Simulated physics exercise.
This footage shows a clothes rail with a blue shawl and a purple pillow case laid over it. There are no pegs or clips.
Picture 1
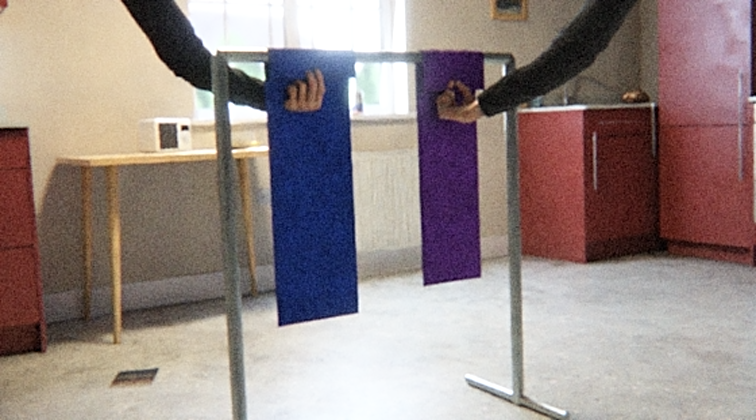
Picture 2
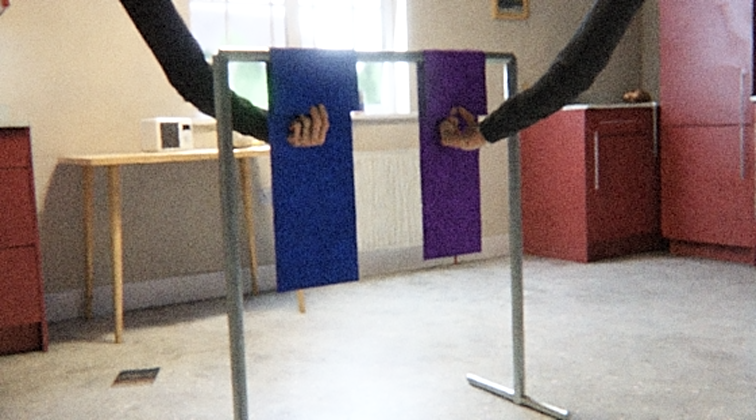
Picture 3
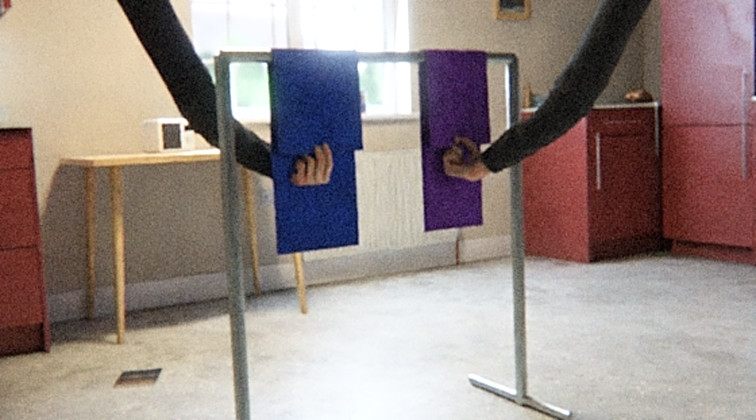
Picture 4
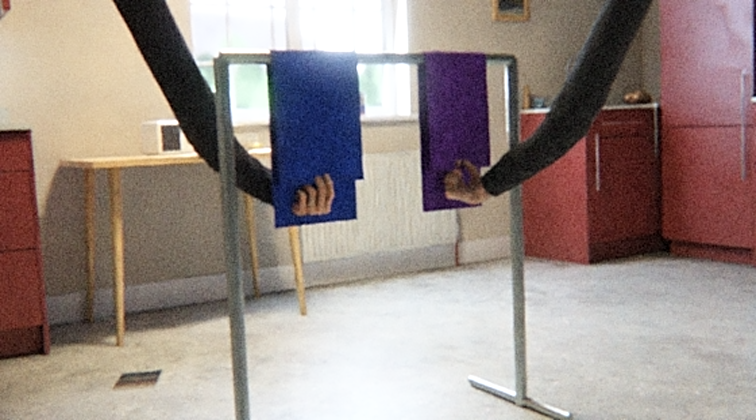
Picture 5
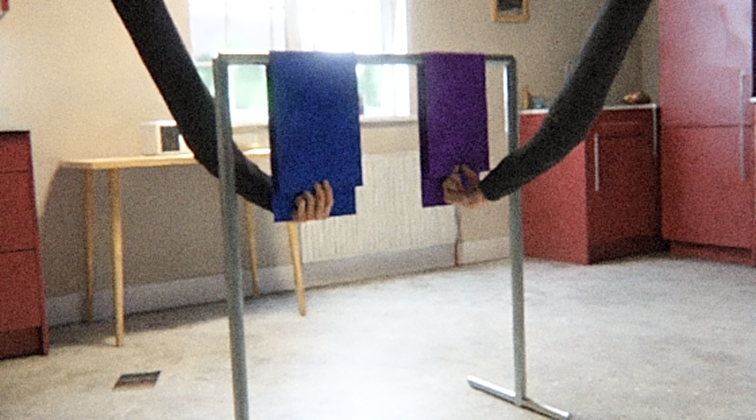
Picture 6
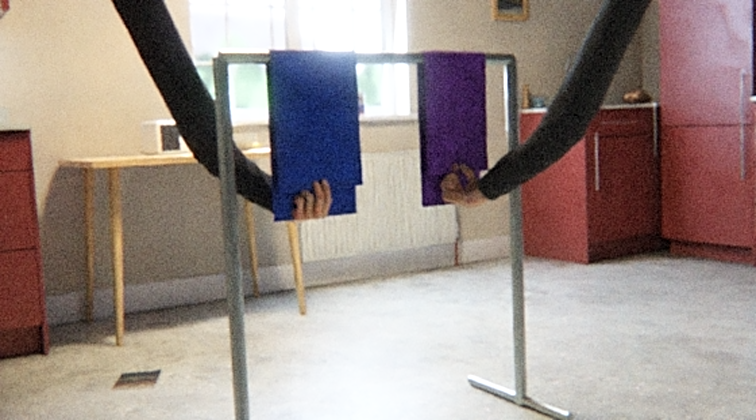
The video shows a blue cloth and a purple cloth draped over a metal rail. Two hands pull their short front ends downward as the longer back ends rise, then stay nearly still with front and back almost level.
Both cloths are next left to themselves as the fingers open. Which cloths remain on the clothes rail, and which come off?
Result: The blue shawl remains in place; the purple pillow case remains in place.
Then, 0.38 s on from there, shawl as it was left; pillow case as it was left.
In the end, shawl as it was left; pillow case as it was left. The blue shawl keeps its place and the purple pillow case stays on.
